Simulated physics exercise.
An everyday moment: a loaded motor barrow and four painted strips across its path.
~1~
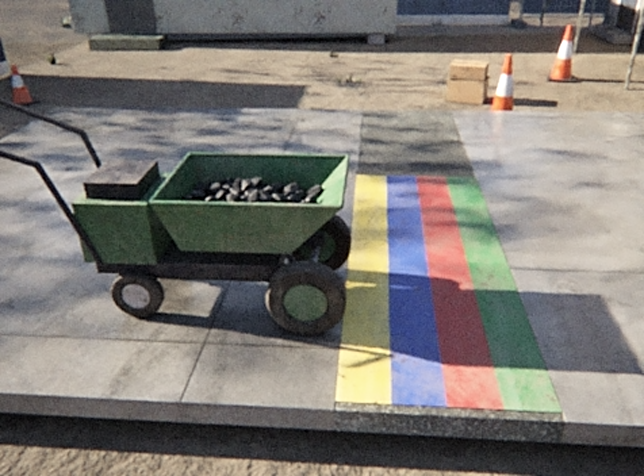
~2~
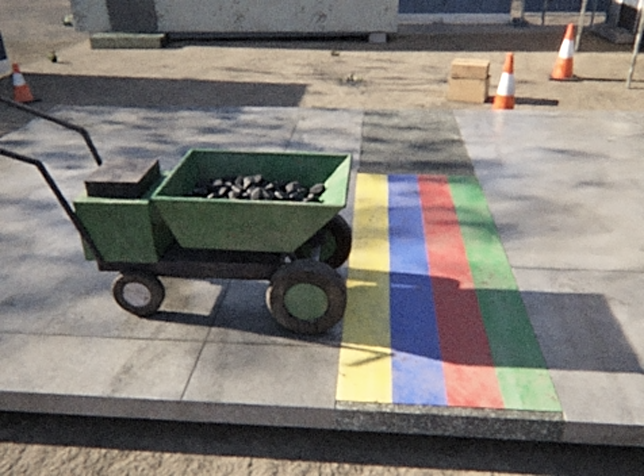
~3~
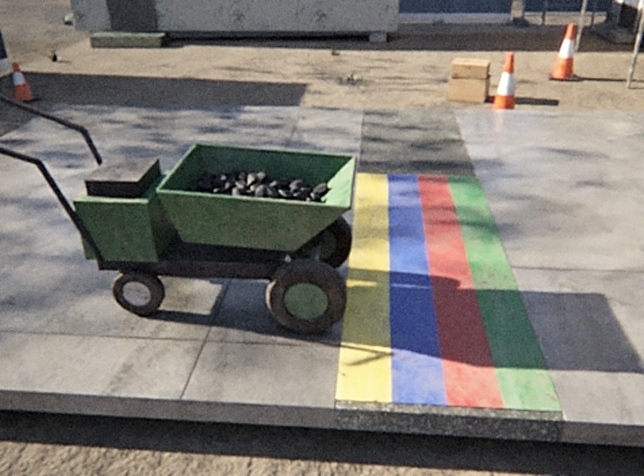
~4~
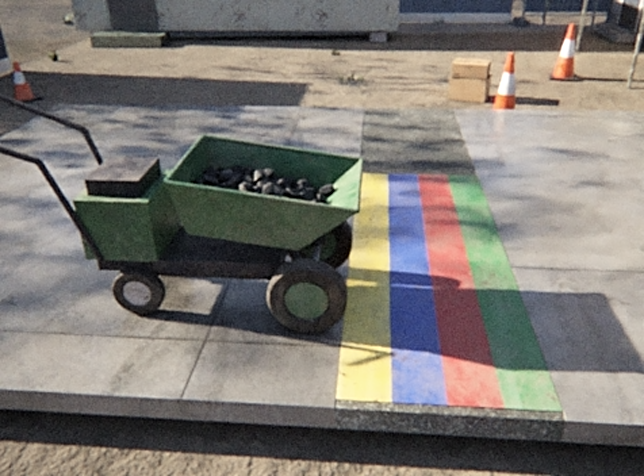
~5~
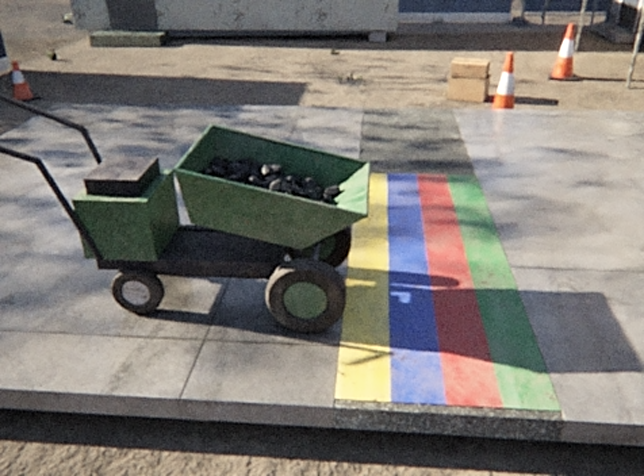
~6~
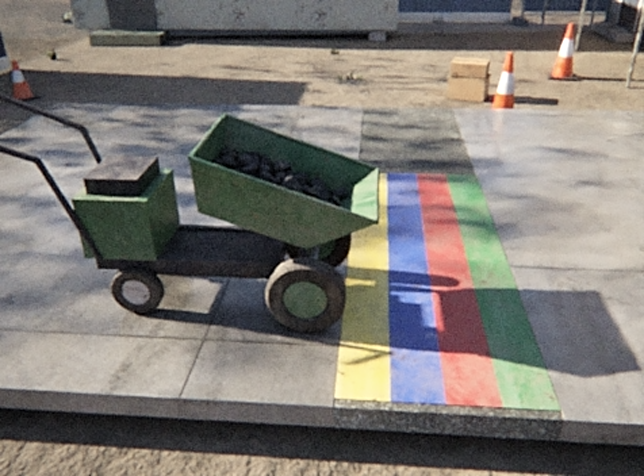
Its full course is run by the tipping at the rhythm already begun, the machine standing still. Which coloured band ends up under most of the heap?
The red one.
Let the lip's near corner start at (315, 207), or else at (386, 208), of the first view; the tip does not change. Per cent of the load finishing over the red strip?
The first gives 40 %, the second 30 %.
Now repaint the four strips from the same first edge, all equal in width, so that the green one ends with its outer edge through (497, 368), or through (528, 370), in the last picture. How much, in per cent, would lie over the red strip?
30 per cent, then 40 per cent, roughly.
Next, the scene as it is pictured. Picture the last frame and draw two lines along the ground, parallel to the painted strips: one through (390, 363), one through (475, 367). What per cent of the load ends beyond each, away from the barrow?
Close to 100 and 50 per cent respectively.
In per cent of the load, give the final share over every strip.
Yellow strip around 0, blue strip around 25, red strip around 40, green strip around 25.
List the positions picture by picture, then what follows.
In the first picture, lip of the skip at (341, 207), level; top of the load at (243, 201), lumps of coal; yellow strip at (365, 360); blue strip at (416, 362); red strip at (467, 365); green strip at (520, 367).
In the second picture, lip of the skip at (344, 207), level; top of the load at (245, 198).
In the third picture, lip of the skip at (349, 208), tipped barely; top of the load at (231, 199).
In the fourth picture, lip of the skip at (357, 211), tipped a little; top of the load at (227, 196).
In the fifth picture, lip of the skip at (366, 216), tipped a little; top of the load at (226, 184).
In the sixth picture, lip of the skip at (376, 223), tipped clearly; top of the load at (236, 175); yellow strip at (364, 357); blue strip at (415, 360); red strip at (467, 362); green strip at (519, 365).
Soon, skip tipped steeply; all in the skip.
A while on, skip tipped right over; about two thirds in the skip; a small part over the blue strip; about a quarter over the red strip.
Towards the end, skip tipped right over; a small part in the skip; about a quarter over the blue strip; about a third over the red strip; about a quarter over the green strip; a small part off the paint.
Finally, skip tipped right over; a stray few in the skip; a stray few over the yellow strip; about a quarter over the blue strip; about a third over the red strip; about a quarter over the green strip; a small part off the paint.
